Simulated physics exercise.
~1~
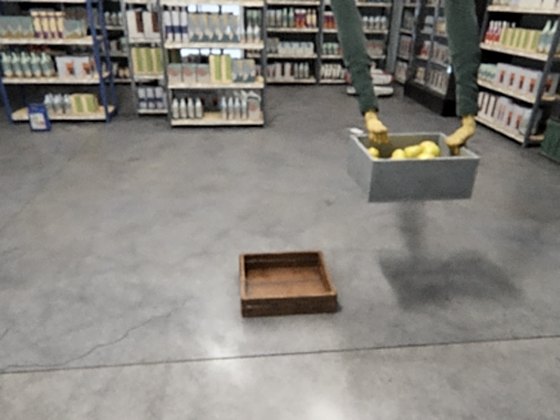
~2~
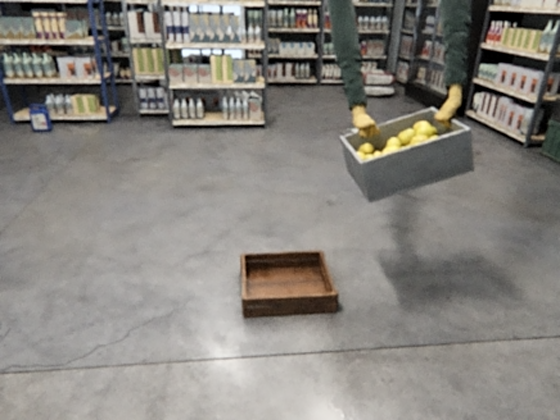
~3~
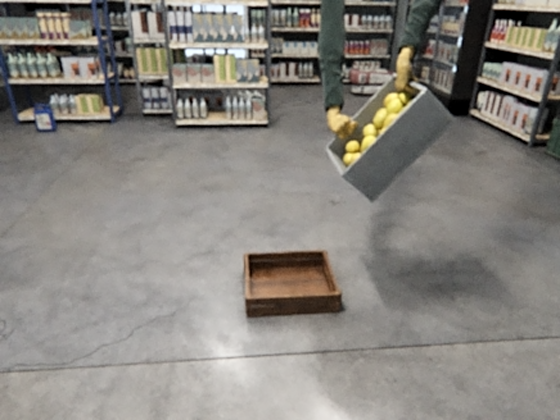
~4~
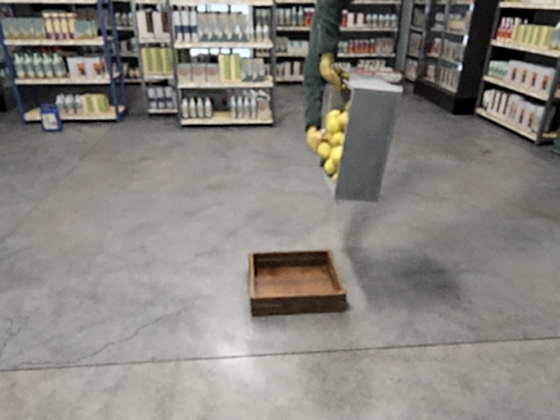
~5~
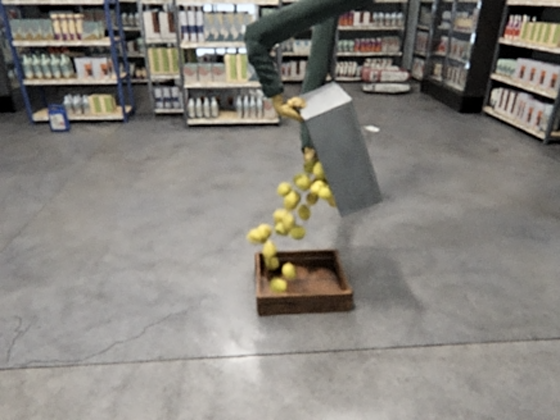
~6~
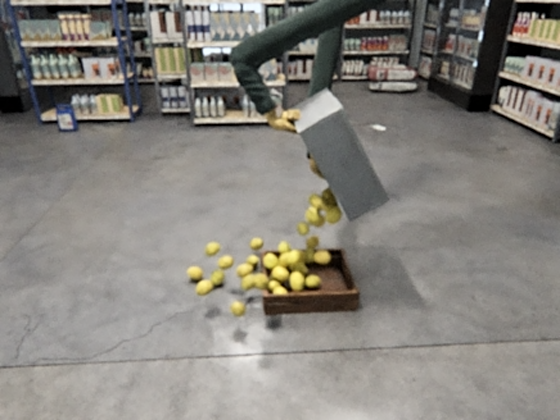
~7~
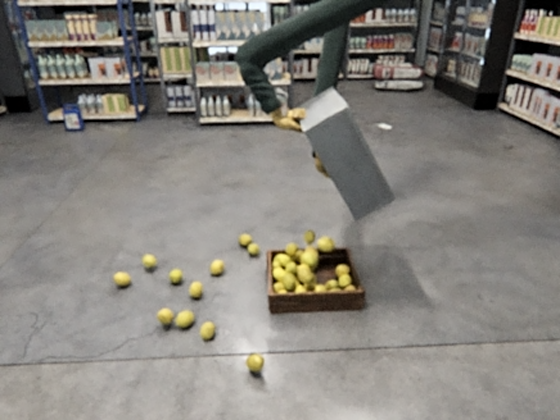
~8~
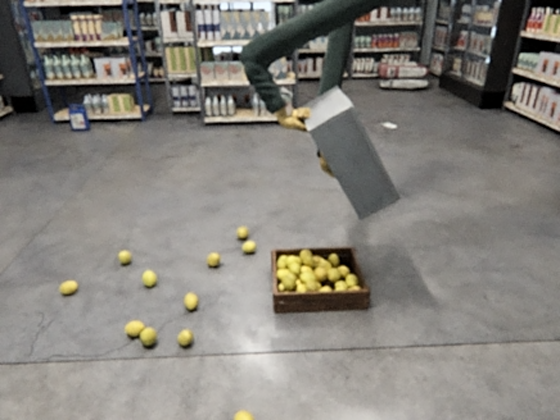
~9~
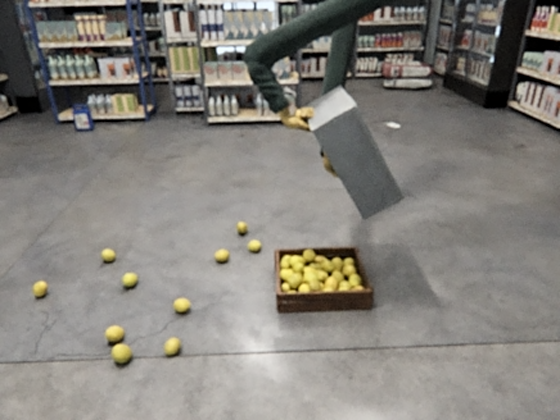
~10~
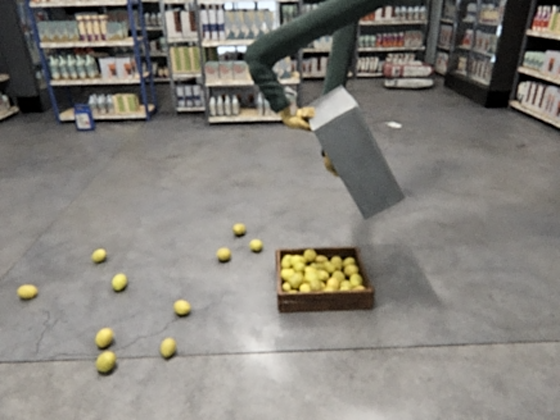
The video shows a pair of hands tilting a grey box of lemons over a wooden tub on a store floor until the lemons pour out. Many land in the tub, while several scatter and roll left across the floor, and the box stays tipped above, emptied.
